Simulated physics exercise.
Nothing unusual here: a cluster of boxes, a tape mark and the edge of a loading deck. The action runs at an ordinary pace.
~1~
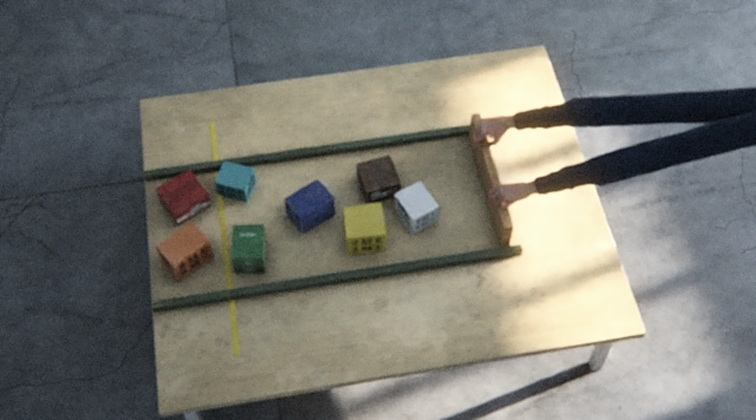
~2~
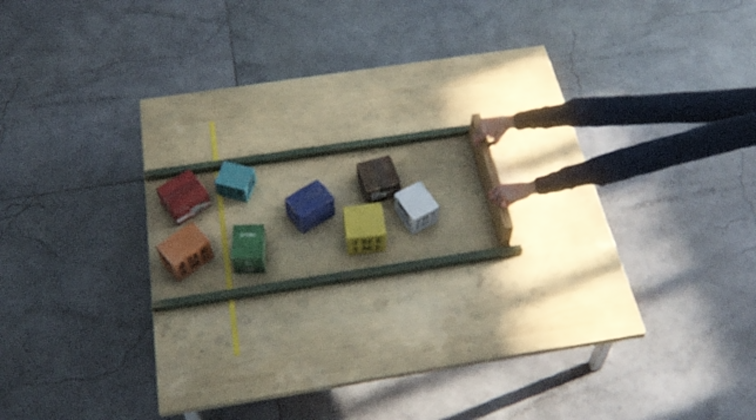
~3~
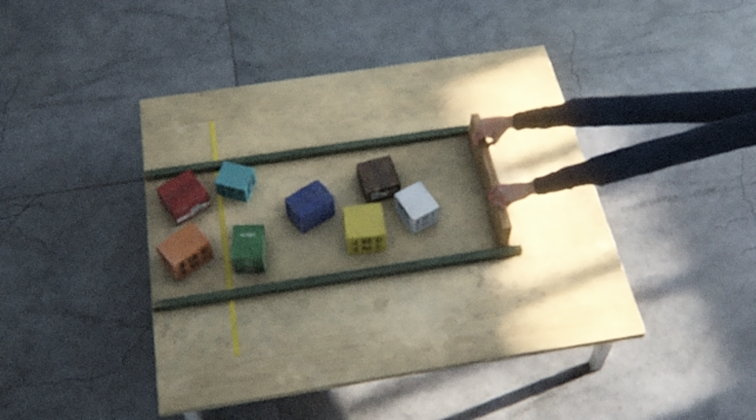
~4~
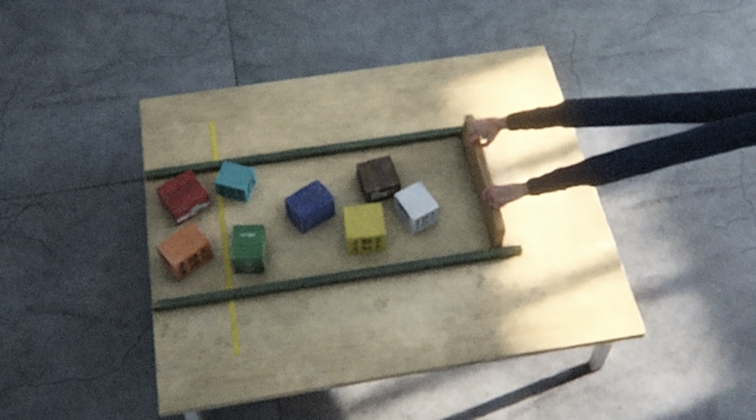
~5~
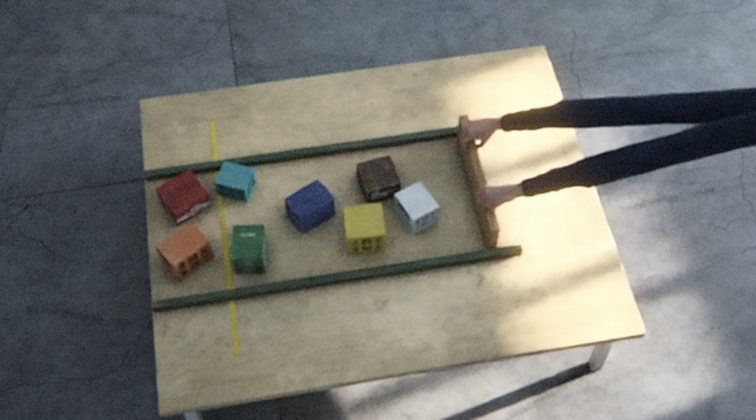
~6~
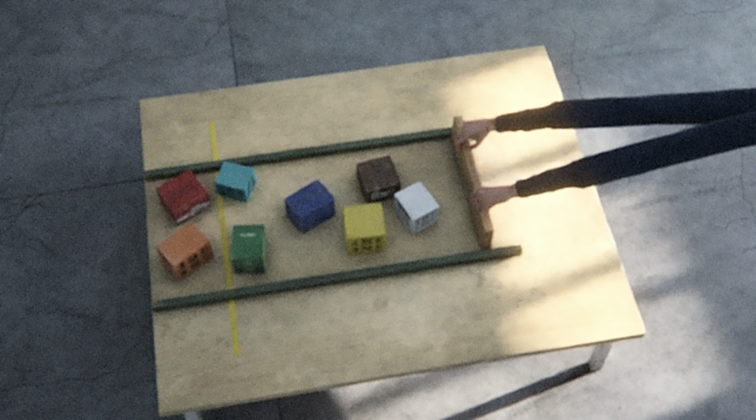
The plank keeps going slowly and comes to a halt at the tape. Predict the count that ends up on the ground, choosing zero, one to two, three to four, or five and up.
The count is one to two.
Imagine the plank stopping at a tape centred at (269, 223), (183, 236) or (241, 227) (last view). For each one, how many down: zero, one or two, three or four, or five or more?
Place one: Not one; place two: Five or more; place three: Either one or two.
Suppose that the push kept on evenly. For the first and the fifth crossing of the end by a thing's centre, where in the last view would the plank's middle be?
First about (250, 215), next about (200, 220).
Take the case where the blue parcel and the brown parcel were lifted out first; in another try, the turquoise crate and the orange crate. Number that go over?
You'd see 1 fallen, and 0 in the other try.
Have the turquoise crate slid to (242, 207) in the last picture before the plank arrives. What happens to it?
Result: It stays aboard.
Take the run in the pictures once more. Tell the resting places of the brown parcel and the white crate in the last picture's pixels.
About (202, 204), and about (208, 233).
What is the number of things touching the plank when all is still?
Count recorded: 3.
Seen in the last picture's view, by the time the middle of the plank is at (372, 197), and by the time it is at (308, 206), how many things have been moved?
The count is 3 at the first point and 5 at the second.
Early on, none off yet; orange crate at rest near (185, 252); red parcel at rest near (184, 197); turquoise crate at rest near (236, 182).
Finally, the number that fall off is one or two; lost, orange crate.
